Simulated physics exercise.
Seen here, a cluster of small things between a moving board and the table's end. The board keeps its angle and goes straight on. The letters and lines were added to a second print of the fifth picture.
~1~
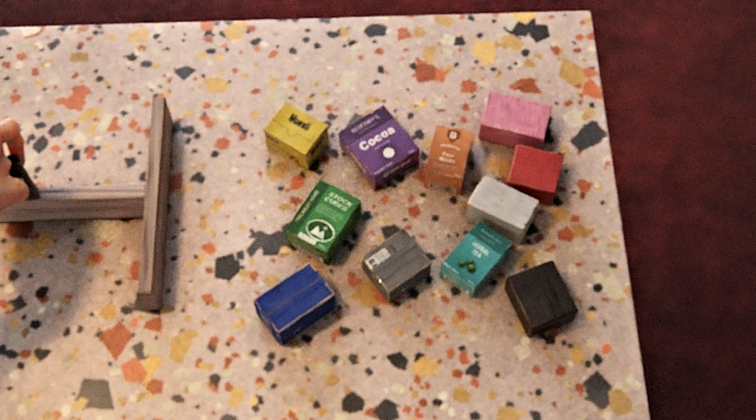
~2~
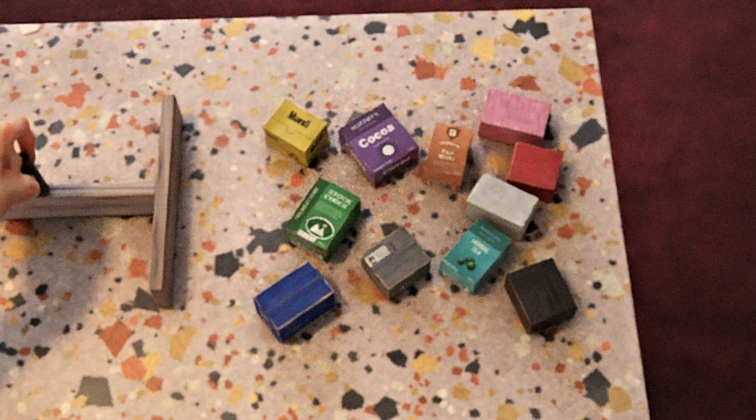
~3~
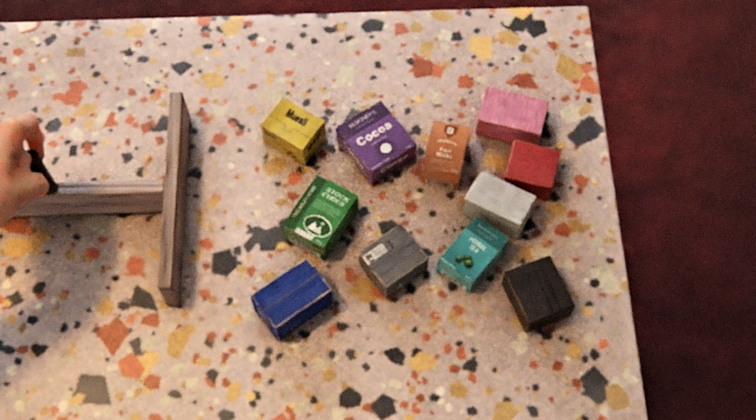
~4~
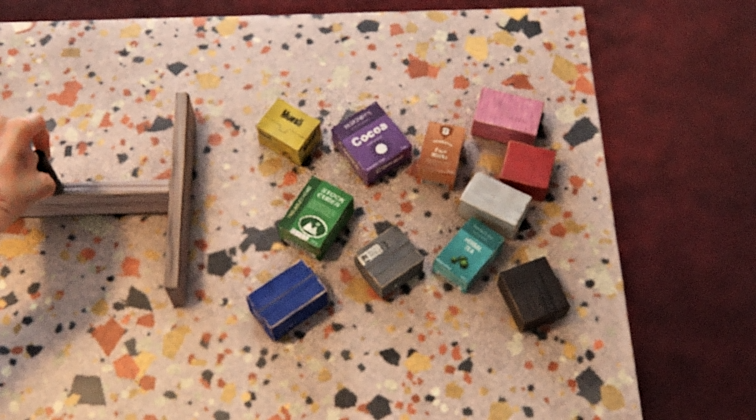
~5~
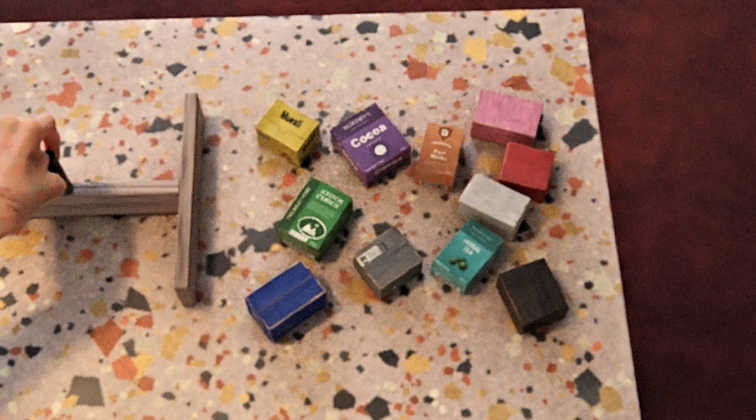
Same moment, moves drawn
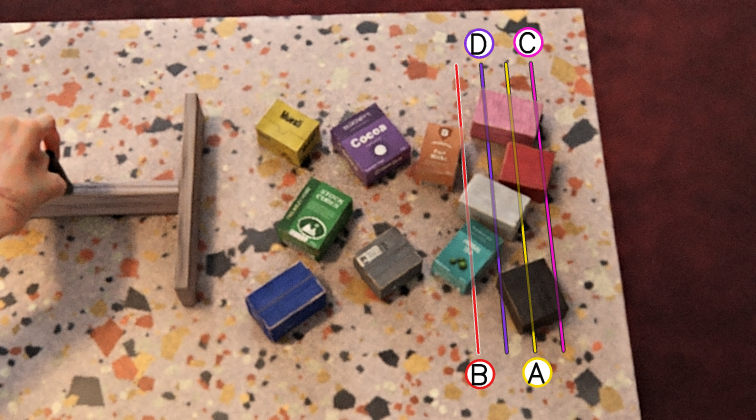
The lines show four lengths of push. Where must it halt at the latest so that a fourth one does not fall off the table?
Line A.
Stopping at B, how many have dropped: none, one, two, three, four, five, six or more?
The count is none.
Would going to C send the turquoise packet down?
By then, yes.
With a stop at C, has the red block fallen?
Yes.
On the marked copy, A at (520, 198); B at (467, 200); C at (546, 197); D at (493, 199).
Following A. Soon after the start, board (307, 182); blue box (322, 316); yellow packet (340, 116).
Later, board (426, 179); red block (554, 182); pink block (540, 114).
In the end, board (519, 176); red block over the edge; white block over the edge; three fallen.
As for the rest, B is within the limit but short; C drops five; D is within the limit but short.
